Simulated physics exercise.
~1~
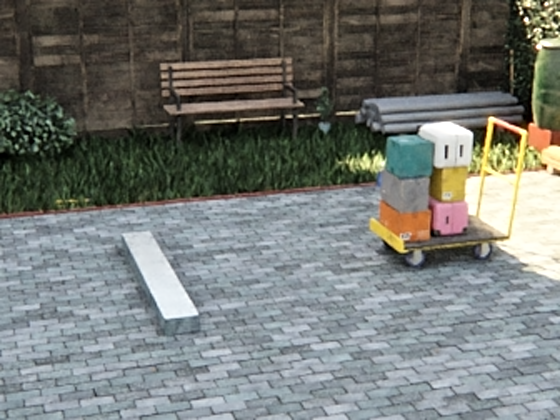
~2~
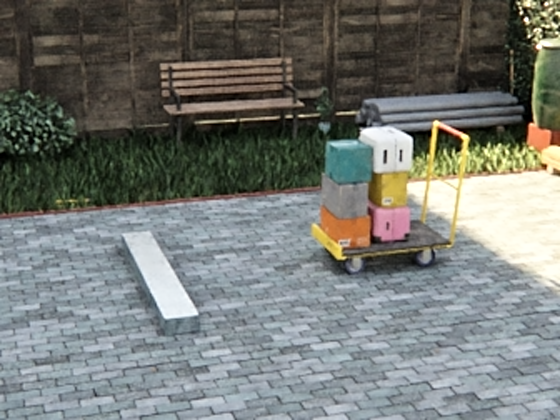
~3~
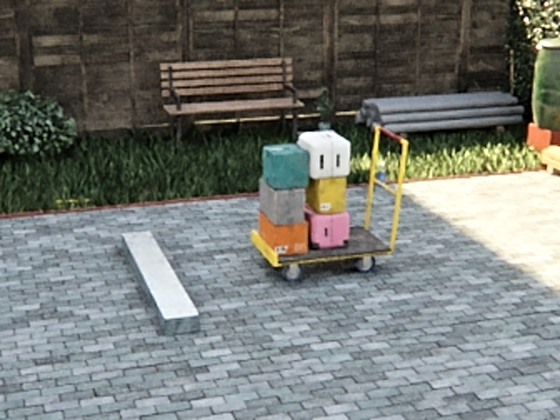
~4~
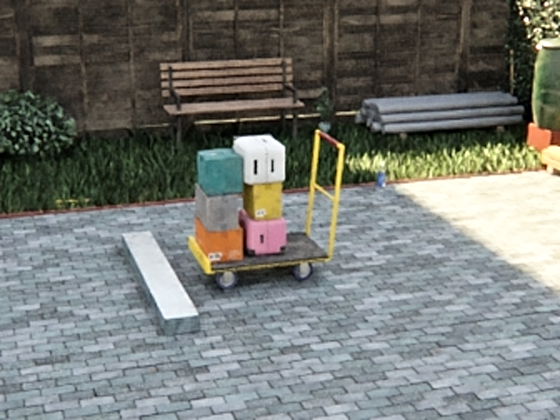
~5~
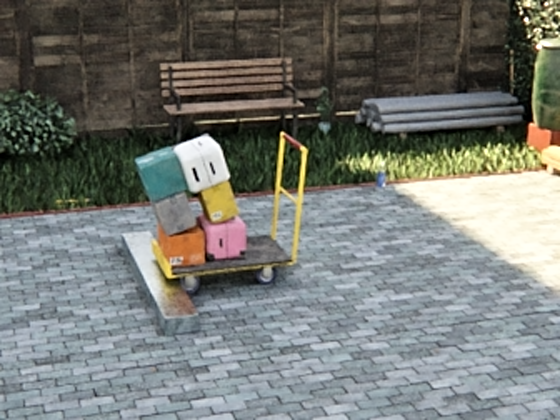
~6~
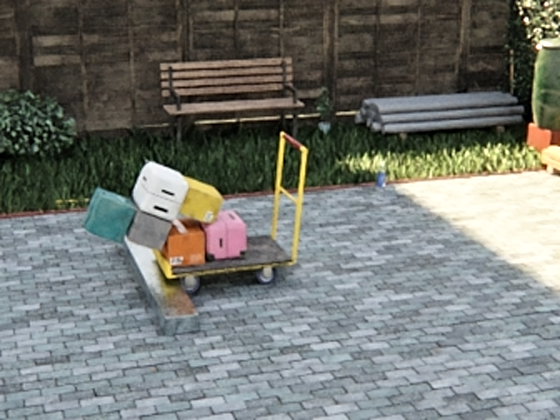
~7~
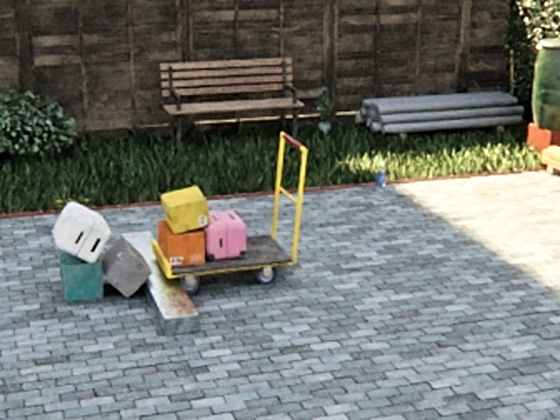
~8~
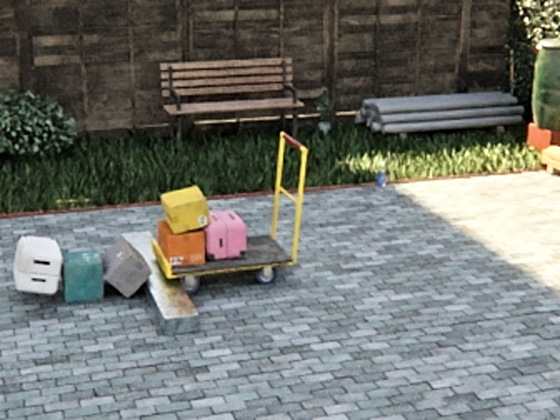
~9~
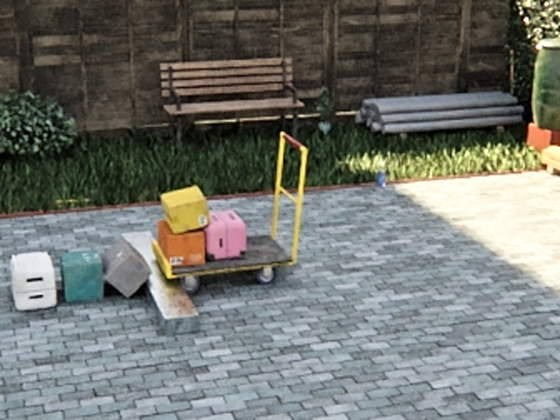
A loaded cart rolls left into a low kerb and stops, spilling three boxes beyond it.
